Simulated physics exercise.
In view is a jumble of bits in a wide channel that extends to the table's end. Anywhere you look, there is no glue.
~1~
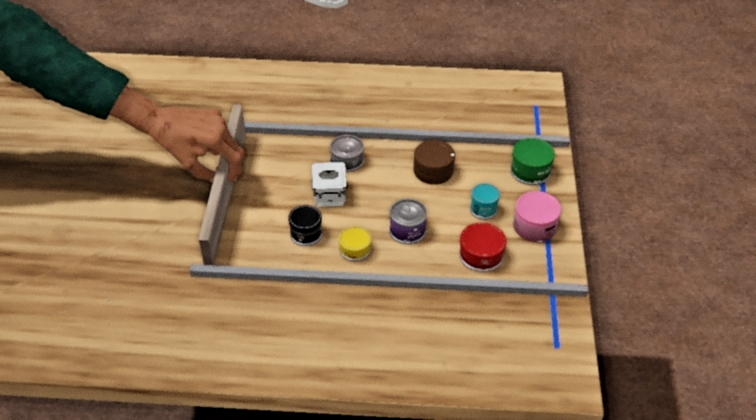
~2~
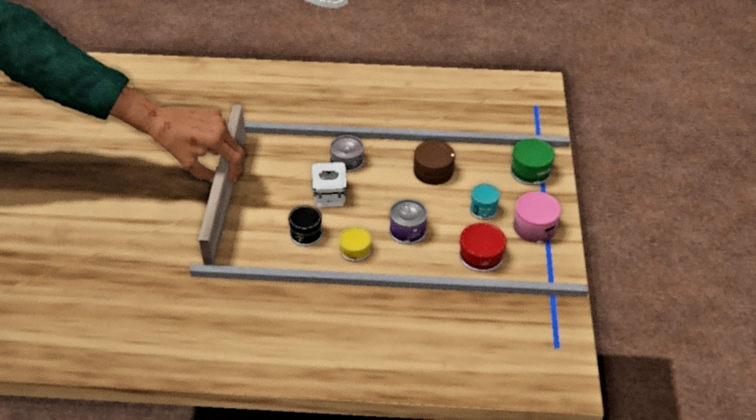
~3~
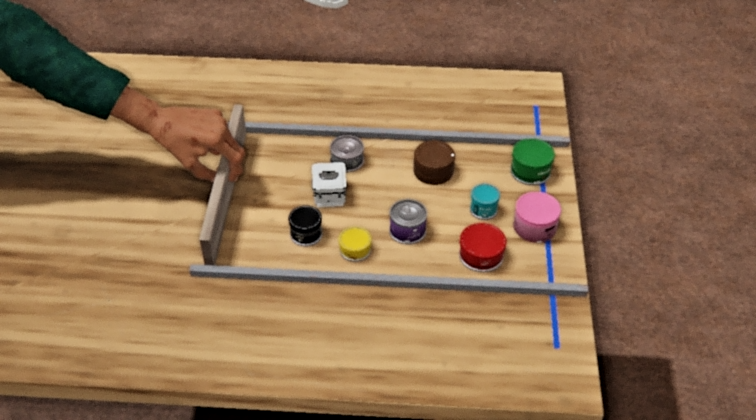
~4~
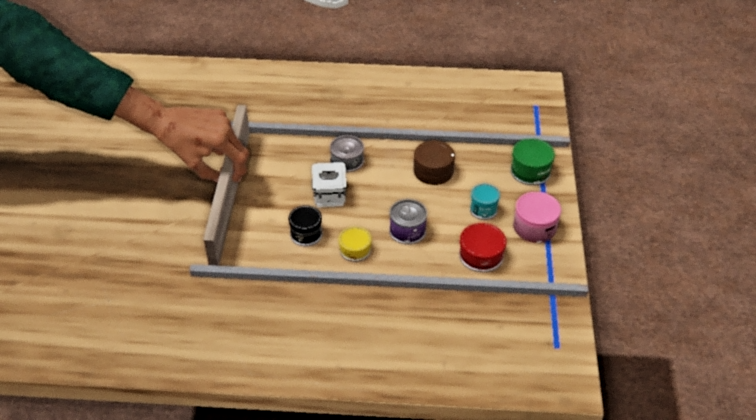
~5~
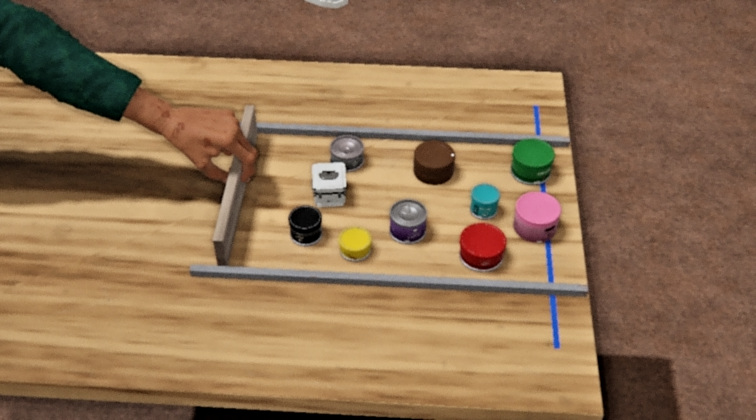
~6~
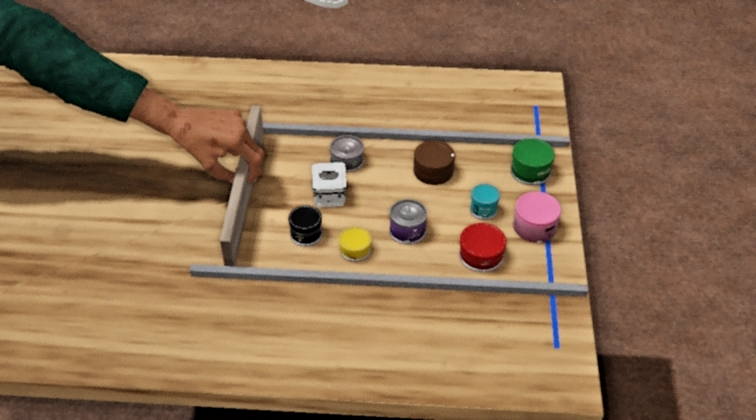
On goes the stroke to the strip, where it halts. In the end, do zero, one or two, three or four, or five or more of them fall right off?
Five or more of them do.
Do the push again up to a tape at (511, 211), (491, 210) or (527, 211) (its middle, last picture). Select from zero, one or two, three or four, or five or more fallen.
Place by place: Either one or two, then zero, then one or two.
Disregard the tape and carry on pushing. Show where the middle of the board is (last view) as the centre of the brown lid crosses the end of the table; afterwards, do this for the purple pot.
Points: About (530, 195) and about (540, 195).
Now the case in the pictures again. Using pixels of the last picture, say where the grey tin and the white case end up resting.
The grey tin settles near (559, 162); as for the white case, near (562, 197).
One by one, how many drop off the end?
It comes to 6.
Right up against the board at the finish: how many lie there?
Contact count: 4.
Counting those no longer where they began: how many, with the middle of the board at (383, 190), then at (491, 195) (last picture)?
The first count is 6, and then it's 10.
Soon after, none off yet; green pot at rest near (532, 162); pink tub at rest near (537, 218); turquoise tin at rest near (485, 202).
In the end, the number that fall off is five or more; gone, purple pot, brown lid, red pot, turquoise tin, pink tub and green pot.
